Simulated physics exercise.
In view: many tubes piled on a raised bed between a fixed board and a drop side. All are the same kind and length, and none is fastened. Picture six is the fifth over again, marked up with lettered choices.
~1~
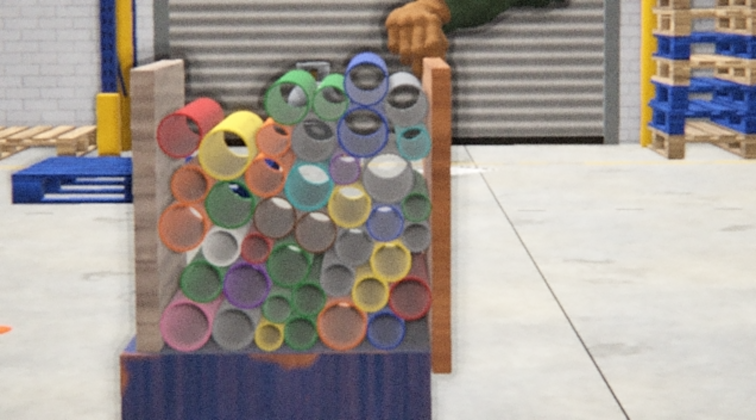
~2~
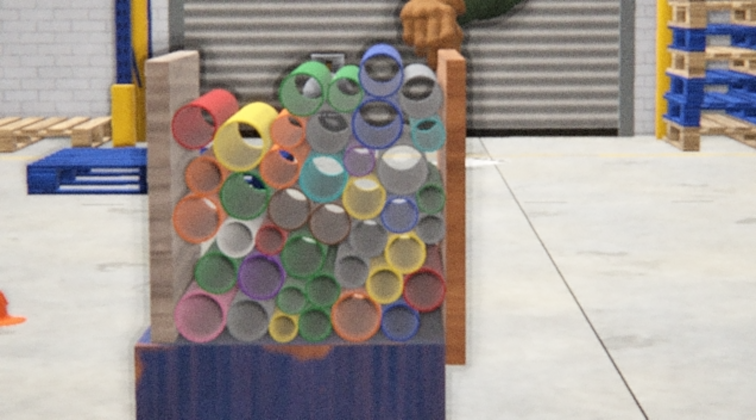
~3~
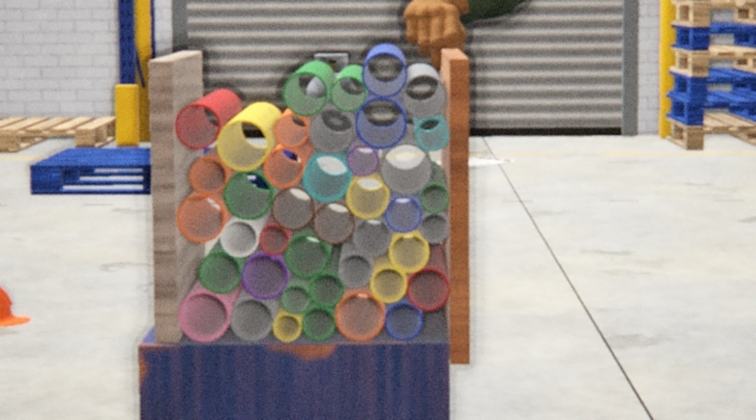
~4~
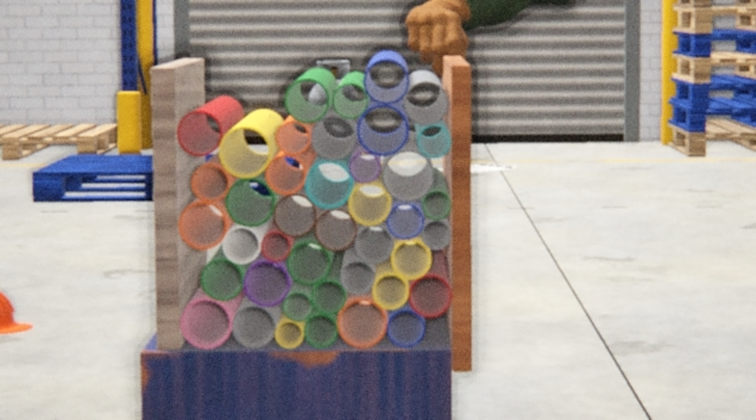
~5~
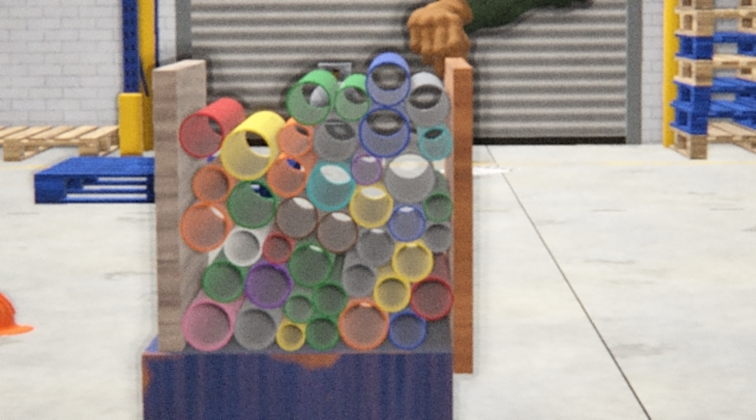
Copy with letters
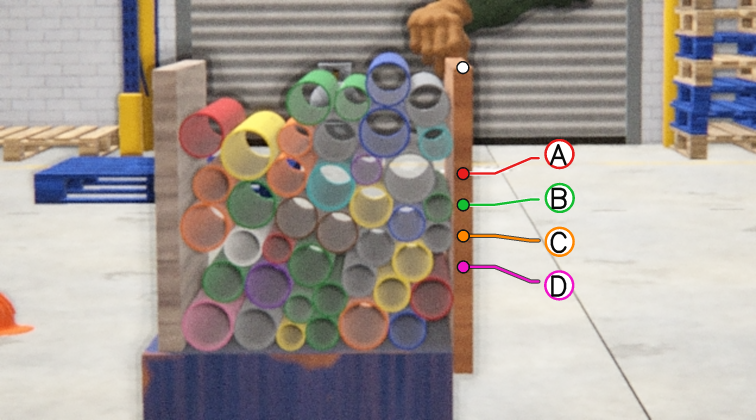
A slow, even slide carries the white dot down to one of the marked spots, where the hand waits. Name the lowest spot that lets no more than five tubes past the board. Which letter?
It can be let down to B.
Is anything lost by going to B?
Yes, at B.
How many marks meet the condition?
The number is two.
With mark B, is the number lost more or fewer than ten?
It loses fewer than ten.
On the marked copy, A at (463, 174); B at (463, 205); C at (463, 236); D at (463, 267); the white dot at (463, 68).
Following B. Soon after the start, top of the board (453, 139).
Later, top of the board (453, 204).
In the end, top of the board (453, 204), three out over the board.
As for the rest, A none out over the board; C more than five out over the board; D more than five out over the board.
